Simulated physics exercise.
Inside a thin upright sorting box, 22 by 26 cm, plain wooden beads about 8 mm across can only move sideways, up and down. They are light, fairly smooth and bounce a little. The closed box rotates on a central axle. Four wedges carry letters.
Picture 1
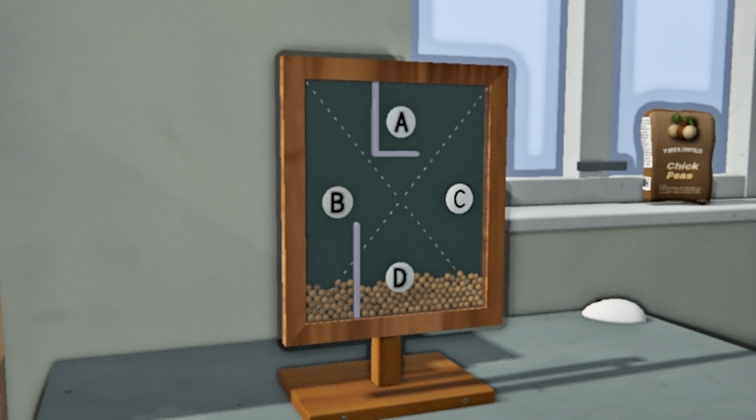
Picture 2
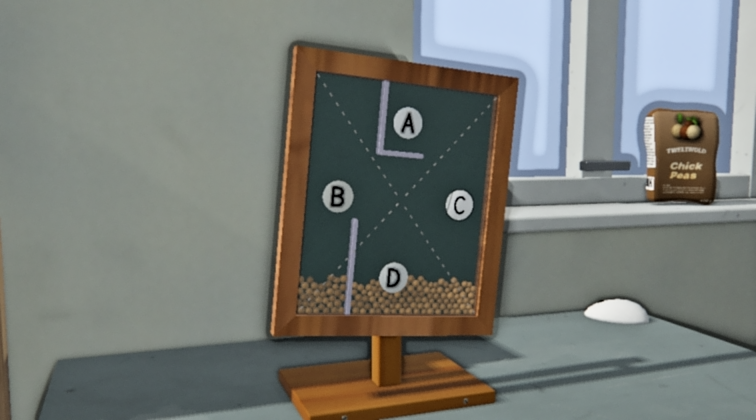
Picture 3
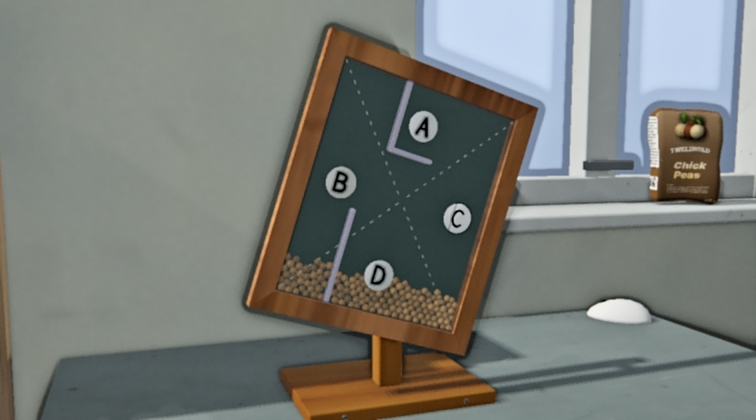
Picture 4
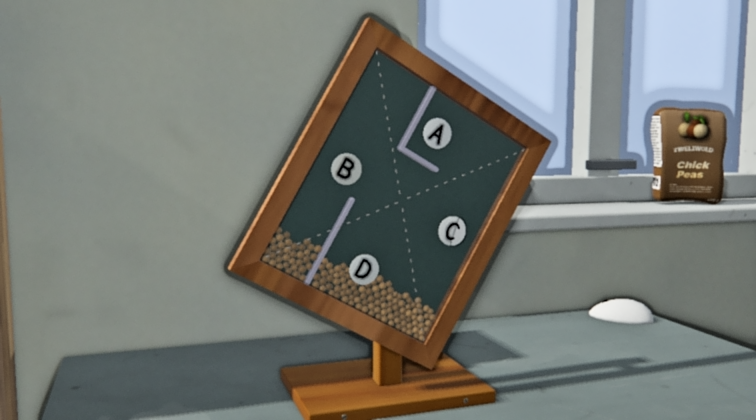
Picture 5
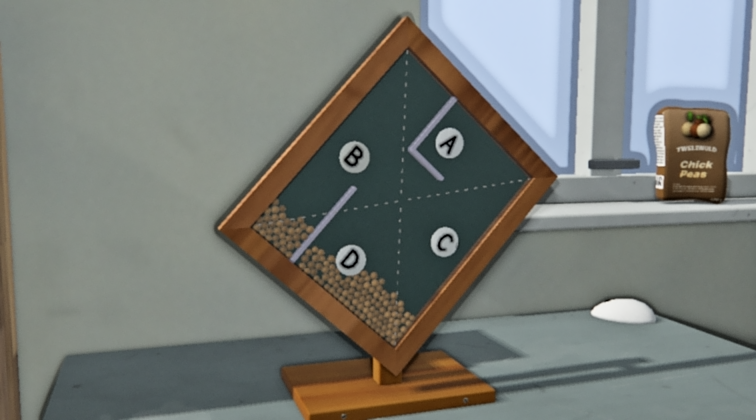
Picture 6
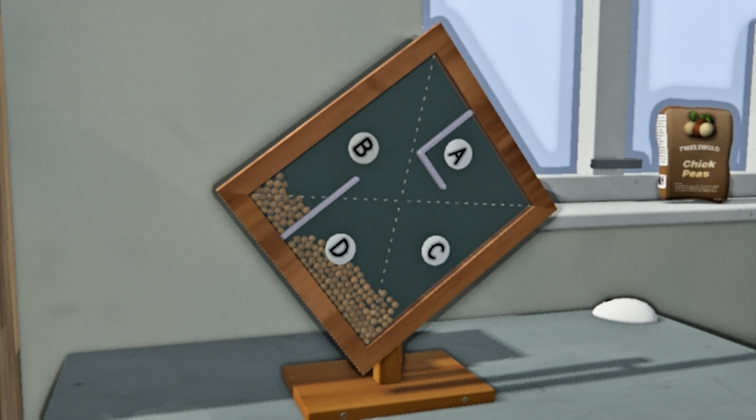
On a grey-green tabletop by a window, a wooden-framed panel lettered A to D turning clockwise, small tan beads shifting inside.
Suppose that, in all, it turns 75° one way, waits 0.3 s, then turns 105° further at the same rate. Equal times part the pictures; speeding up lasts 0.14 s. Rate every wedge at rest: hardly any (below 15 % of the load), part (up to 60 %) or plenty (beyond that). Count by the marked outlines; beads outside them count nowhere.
A plenty, B hardly any, C part, D hardly any.
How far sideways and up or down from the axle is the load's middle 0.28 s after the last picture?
About 10 cm left and 5 cm below.
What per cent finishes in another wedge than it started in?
Some 95 per cent.
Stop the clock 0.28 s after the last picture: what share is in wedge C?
Some 20 per cent.
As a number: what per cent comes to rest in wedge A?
Roughly 75 per cent.
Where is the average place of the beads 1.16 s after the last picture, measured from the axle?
About 4 cm left and 4 cm below.
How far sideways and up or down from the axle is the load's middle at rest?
About 4 cm left and 10 cm below.
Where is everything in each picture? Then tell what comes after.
In the first frame, level; about 140 beads; beads' middle (402, 296); highest (395, 278); A (401, 122), B (338, 202), C (459, 199), D (400, 277).
In the second frame, turned 5° clockwise; beads' middle (394, 297); highest (300, 280).
In the third frame, turned 18° clockwise; beads' middle (375, 295); highest (287, 257); wall ends (352, 211), (429, 162).
In the fourth frame, turned 30° clockwise; beads' middle (357, 289); highest (278, 230).
In the fifth frame, turned 42° clockwise; beads' middle (343, 280); highest (275, 202).
In the sixth frame, turned 54° clockwise; beads' middle (331, 269); highest (280, 176); A (458, 154), B (364, 148), C (436, 251), D (340, 249).
Then, 0.28 s later than the last picture, it stands 75° clockwise; the beads' middle is 10 cm left of and 5 cm below the centre; B 5 %, C 20 %, D 75 %.
Then, 1.16 s later than the last picture, it stands 128° clockwise; the beads' middle is 4 cm left of and 4 cm below the centre; A 5 %, B 15 %, C 70 %, D 10 %.
Then, 1.74 s later than the last picture, it stands 180° clockwise; the beads' middle is 4 cm left of and 10 cm below the centre; A 65 %, C 35 %.
At rest 2.6 s after the last picture, it stands 180° clockwise; A 75 %, B 0 %, C 25 %, D 0 %.
